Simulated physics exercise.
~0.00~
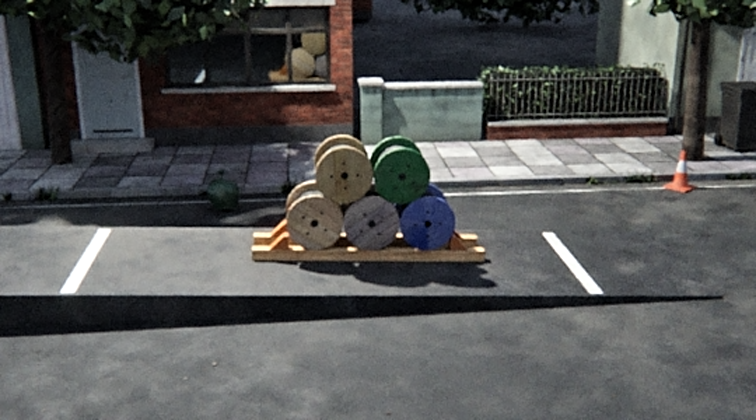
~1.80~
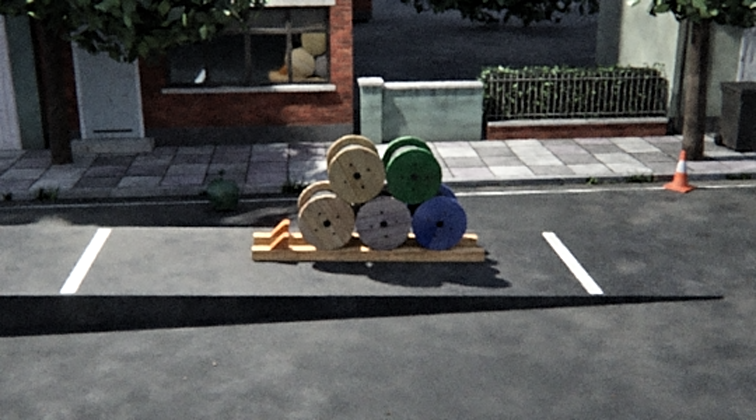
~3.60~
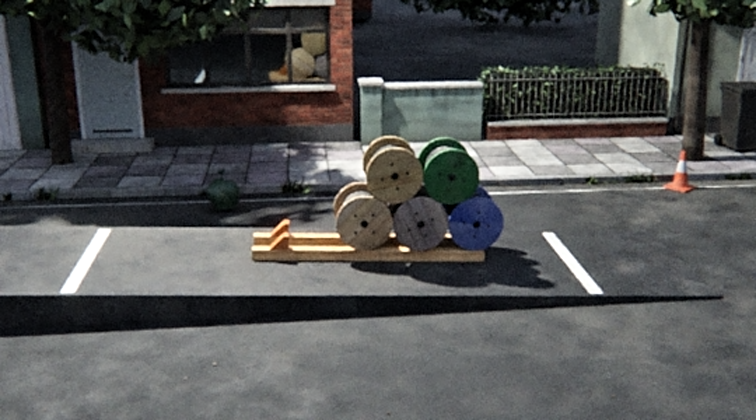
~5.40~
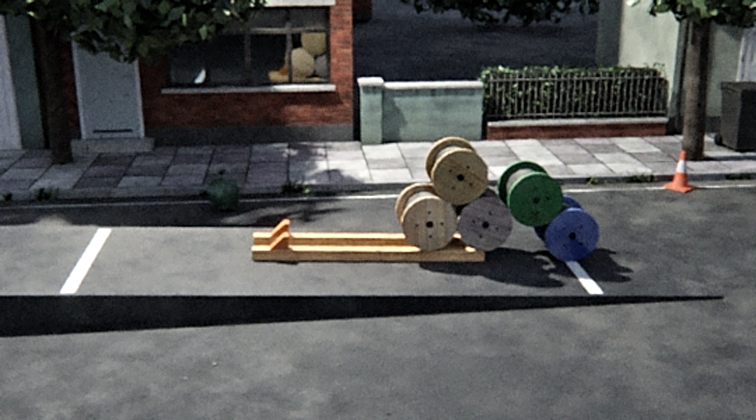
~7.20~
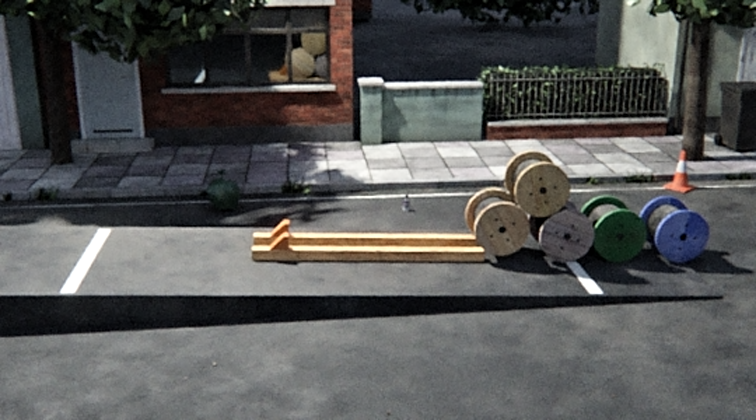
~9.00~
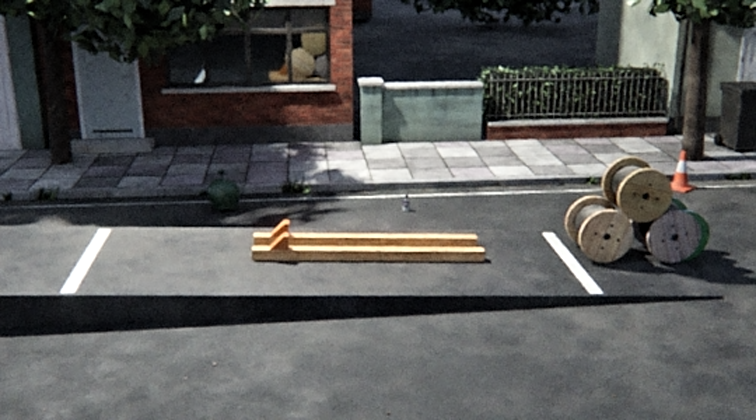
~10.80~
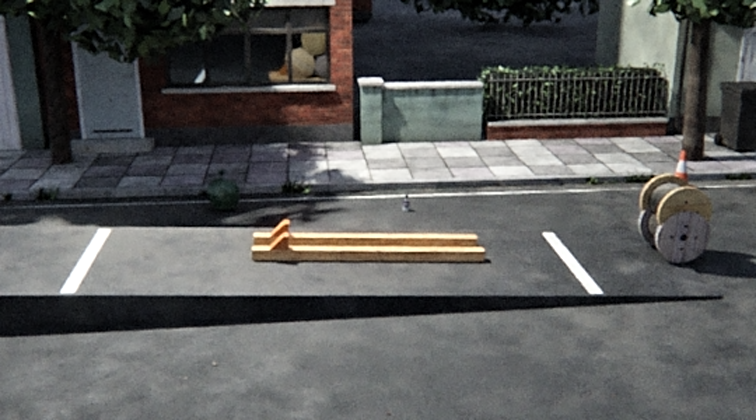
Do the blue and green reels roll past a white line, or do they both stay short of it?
Both roll past a line. The blue reel and the green reel come off the bearers and go over the white line on the right.
